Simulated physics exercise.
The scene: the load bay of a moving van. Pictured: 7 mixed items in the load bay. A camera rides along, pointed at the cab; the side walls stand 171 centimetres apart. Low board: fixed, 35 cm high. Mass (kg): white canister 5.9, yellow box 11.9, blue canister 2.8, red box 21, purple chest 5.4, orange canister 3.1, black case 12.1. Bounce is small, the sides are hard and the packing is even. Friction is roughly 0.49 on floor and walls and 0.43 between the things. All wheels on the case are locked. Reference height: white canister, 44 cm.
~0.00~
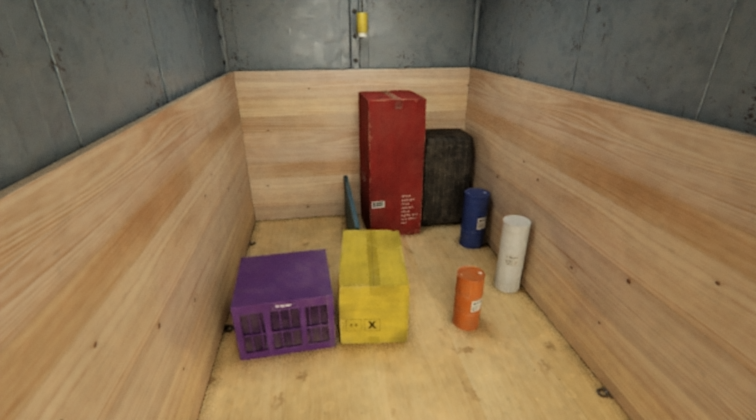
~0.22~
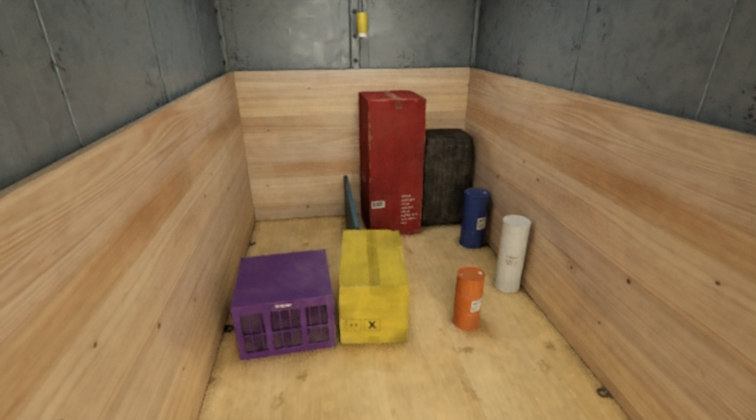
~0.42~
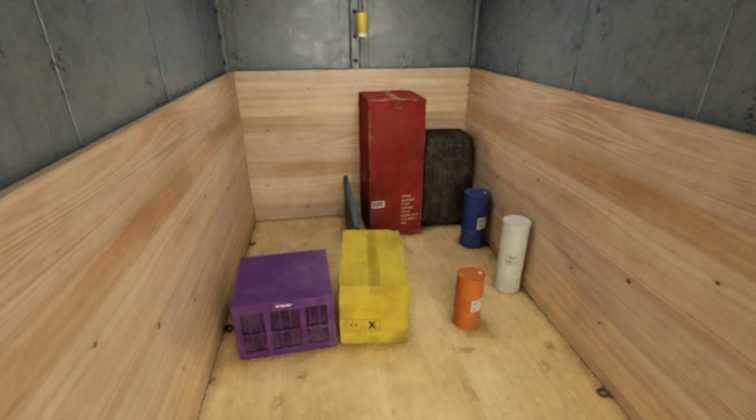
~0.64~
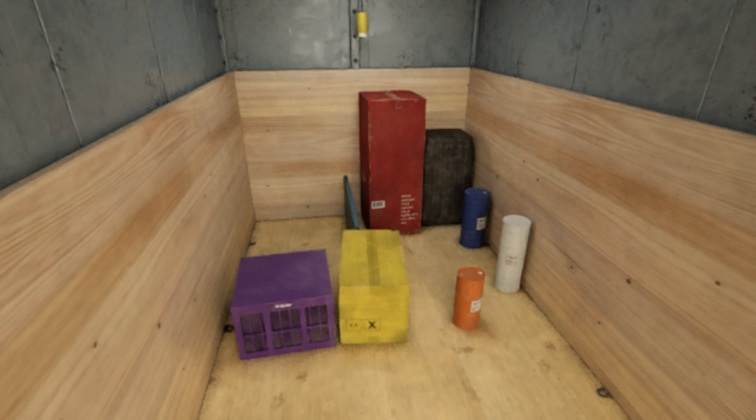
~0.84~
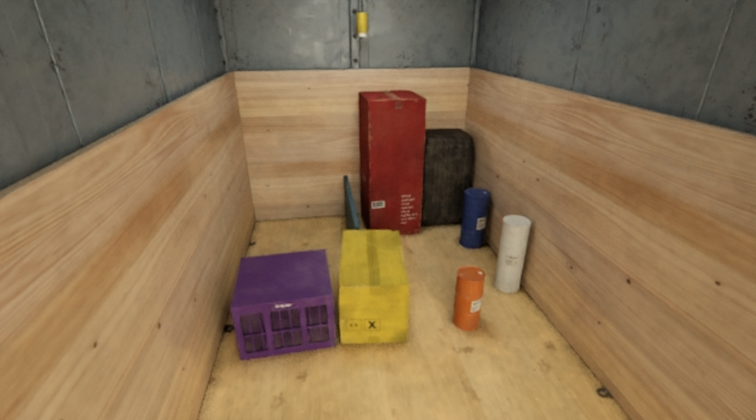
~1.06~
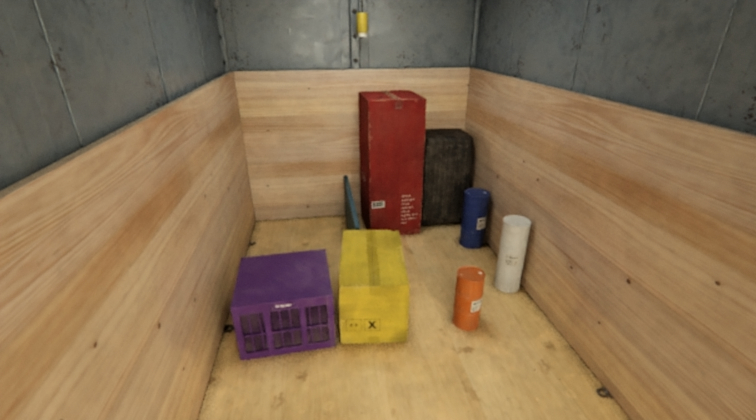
To begin with, a tall red box and a black case stand at the back of a wood-lined load bay, with a purple chest and a yellow box nearer on the left and blue, white and orange canisters on the right. From start to end, nothing visibly moves.
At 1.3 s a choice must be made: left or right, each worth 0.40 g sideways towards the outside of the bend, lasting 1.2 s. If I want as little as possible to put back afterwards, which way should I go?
Go left.
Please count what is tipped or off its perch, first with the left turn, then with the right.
With a left turn it's 0; with a right turn it's 1.
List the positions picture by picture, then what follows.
The first picture shows smooth; white canister (512, 254); yellow box (372, 281).
The second picture shows push 0.35 g jolt; purple chest (287, 300); orange canister (468, 298).
The third picture shows push 0.20 g jolt; black case (441, 177); blue canister (474, 219).
The fourth picture shows smooth; red box (390, 164); purple chest (287, 300).
The fifth picture shows smooth; orange canister (468, 298); black case (441, 177).
The sixth picture shows smooth; white canister (512, 254); yellow box (372, 281).
Turning left. By 2.36 s, push 0.22 g right; red box tilted 3°.
By 2.76 s, smooth.
When it is over (3.8 s), all 7 within 15 cm of the start. In the last view, white canister near (512, 254), yellow box near (372, 281).
Turning right instead, white canister tipped over or off its perch, 1 of 7 in all.
